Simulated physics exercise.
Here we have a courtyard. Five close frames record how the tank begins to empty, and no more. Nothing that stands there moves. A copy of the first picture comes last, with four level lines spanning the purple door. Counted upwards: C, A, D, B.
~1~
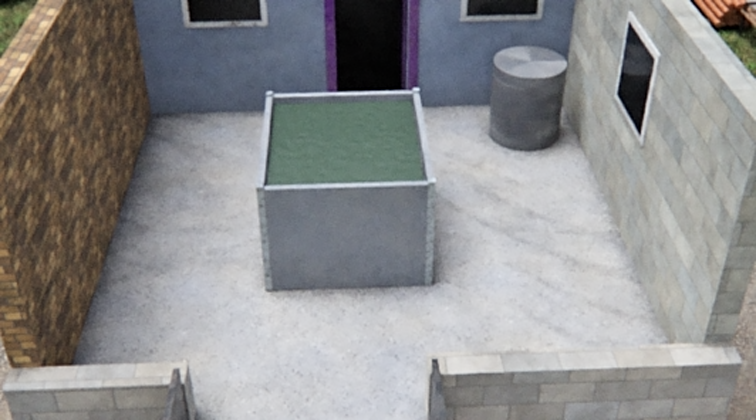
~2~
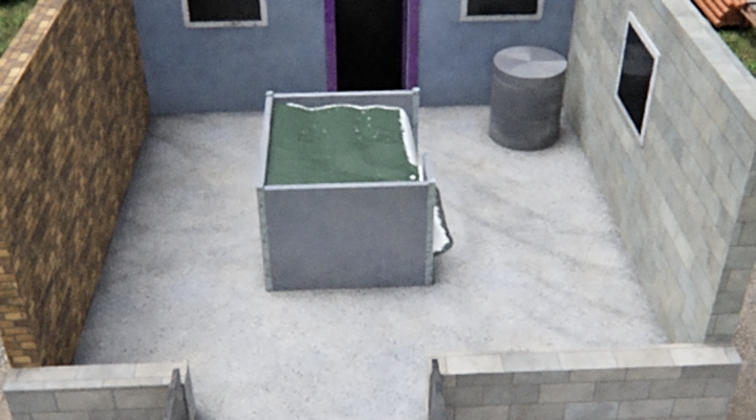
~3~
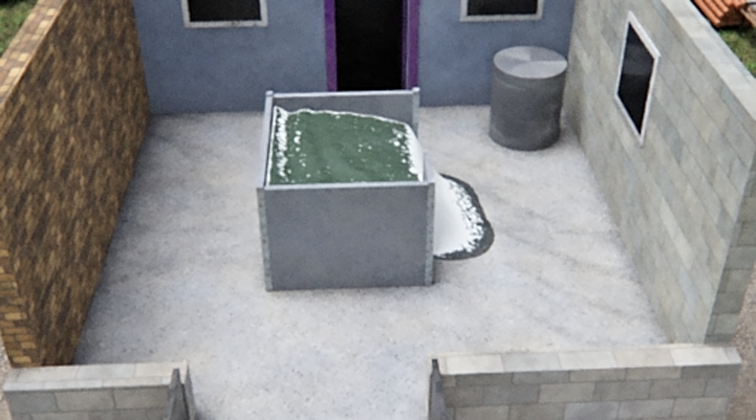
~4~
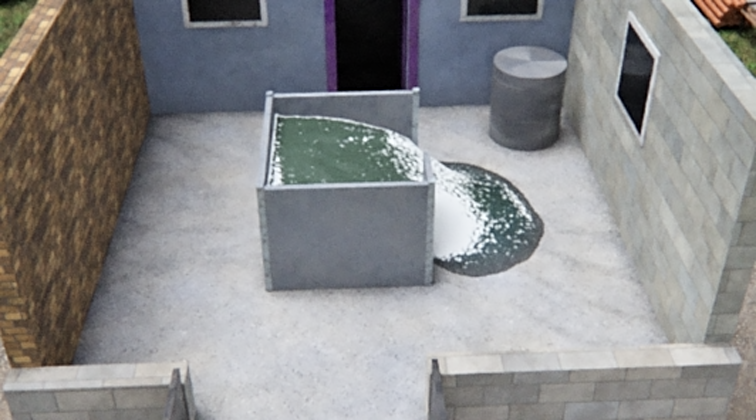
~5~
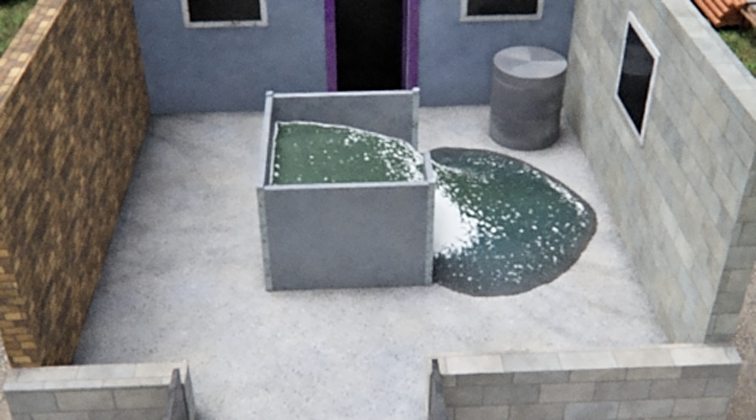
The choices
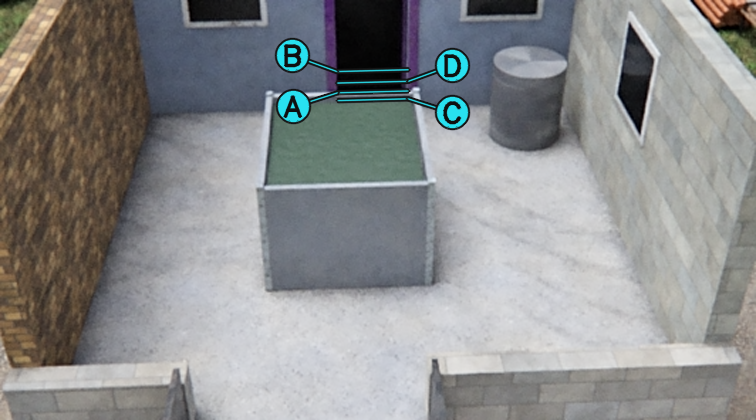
In a walled courtyard, a square gray tank of green water sits still before a purple-framed doorway. The tank's right side opens, and foaming water pours onto the pale ground as the level inside drops. The dark, rounded puddle spreads wider to the right, reaching near the gray cylinder and block wall.
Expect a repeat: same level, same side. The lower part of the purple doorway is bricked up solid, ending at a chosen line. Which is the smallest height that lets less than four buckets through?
Choose C.
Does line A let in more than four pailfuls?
No.
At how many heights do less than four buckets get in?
All four.
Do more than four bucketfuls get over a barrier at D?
No.
In cyan, A at (372, 91); B at (372, 70); C at (373, 99); D at (372, 82); from the bottom up C, A, D, B.
Choosing A, nothing gets over.
Choosing B, nothing gets over.
Choosing C, a bucket or two gets in.
Choosing D, nothing gets over.
